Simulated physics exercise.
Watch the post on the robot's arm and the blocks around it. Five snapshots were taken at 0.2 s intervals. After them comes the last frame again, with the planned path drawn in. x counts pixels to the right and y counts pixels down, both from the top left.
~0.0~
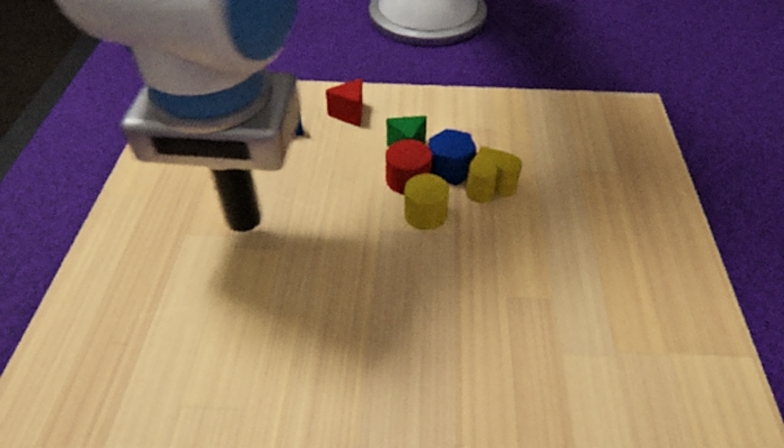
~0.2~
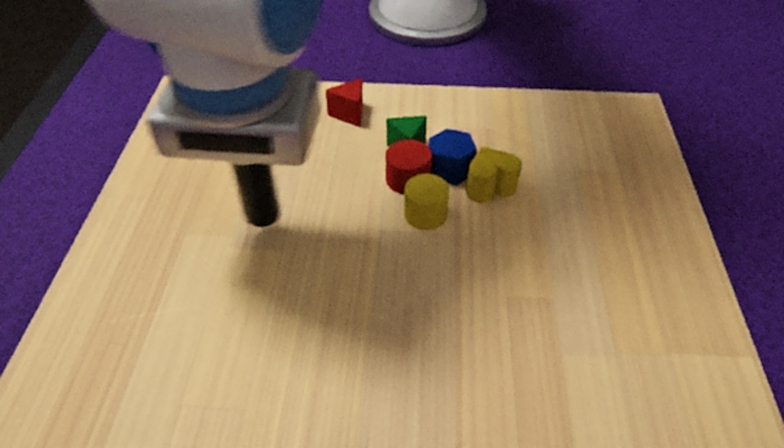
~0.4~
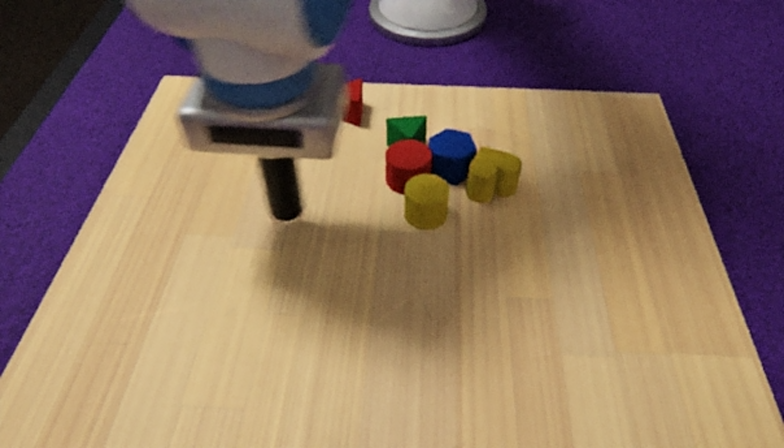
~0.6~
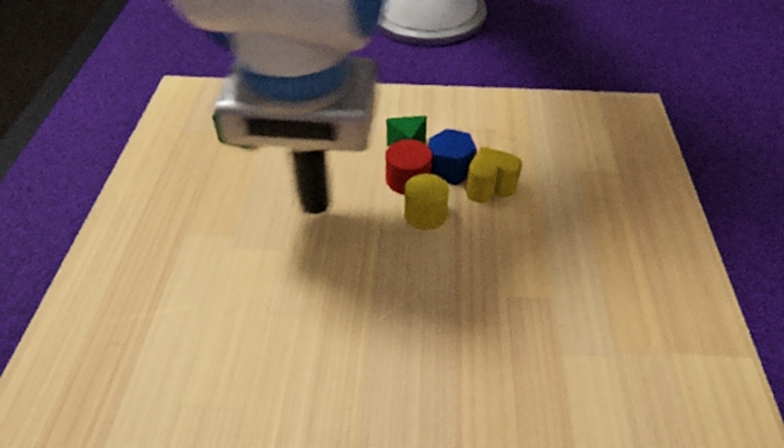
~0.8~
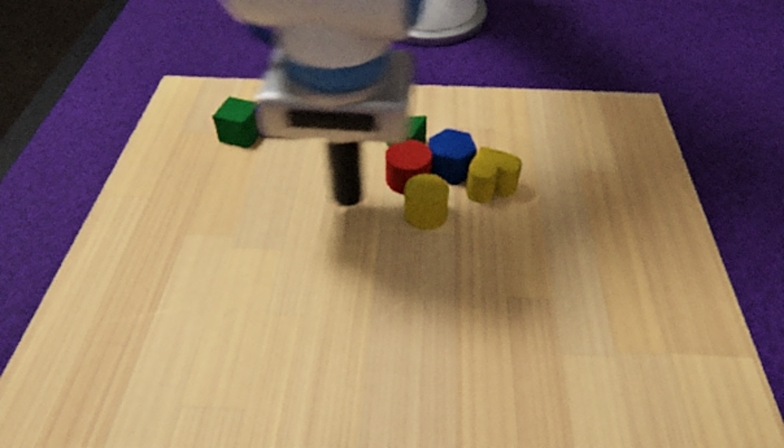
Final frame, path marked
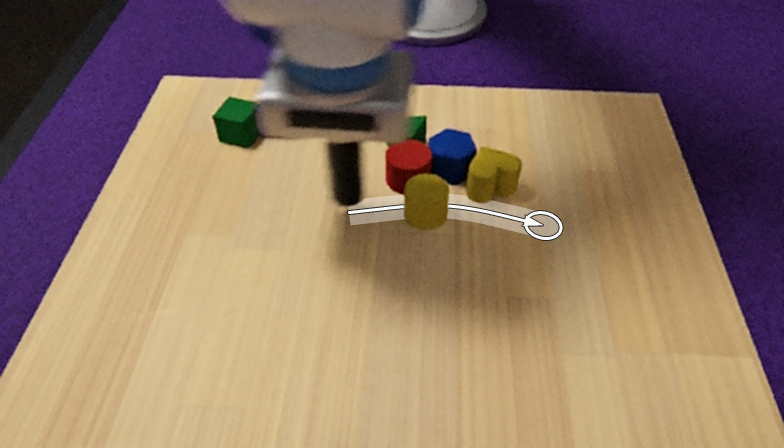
Robot arm with a black post moving right across a wooden board toward a cluster of colored blocks, which stay still.
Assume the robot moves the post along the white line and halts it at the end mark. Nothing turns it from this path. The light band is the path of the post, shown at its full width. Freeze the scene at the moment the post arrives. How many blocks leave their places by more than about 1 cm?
I'd put the number at two.
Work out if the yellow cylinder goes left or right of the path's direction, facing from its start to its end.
It will end up to the right.
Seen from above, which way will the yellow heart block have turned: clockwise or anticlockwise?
Looking down on the board, it turns counter-clockwise.
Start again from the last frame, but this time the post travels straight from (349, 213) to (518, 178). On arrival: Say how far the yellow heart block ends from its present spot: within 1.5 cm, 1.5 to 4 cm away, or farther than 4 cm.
Moves over 4 cm.
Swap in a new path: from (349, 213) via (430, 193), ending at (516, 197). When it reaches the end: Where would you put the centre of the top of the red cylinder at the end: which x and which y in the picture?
The centre of its top face lies at (432, 140).
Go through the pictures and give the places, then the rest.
In the first frame, lower end of the post at (244, 219), tops of blocks, red cylinder at (409, 153), yellow cylinder at (427, 188), yellow heart block at (494, 161).
In the second frame, post at (263, 215), blocks as before.
In the third frame, post at (287, 209), blocks as before.
In the fourth frame, post at (315, 202), blocks as before.
In the fifth frame, post at (348, 195), red cylinder at (409, 153), yellow cylinder at (427, 188), yellow heart block at (494, 161).
The drawn path runs from (349, 213) over (414, 206) and (478, 210) to (543, 225).
What follows on the original path. One third of the way, post at (416, 188); yellow cylinder at (454, 190).
Two thirds of the way, post at (482, 192); yellow cylinder at (514, 206); yellow heart block at (505, 159), turned 25° anticlockwise.
At the end, post at (548, 207); red cylinder not moved; yellow cylinder at (556, 230); yellow heart block at (510, 158), turned 40° anticlockwise.
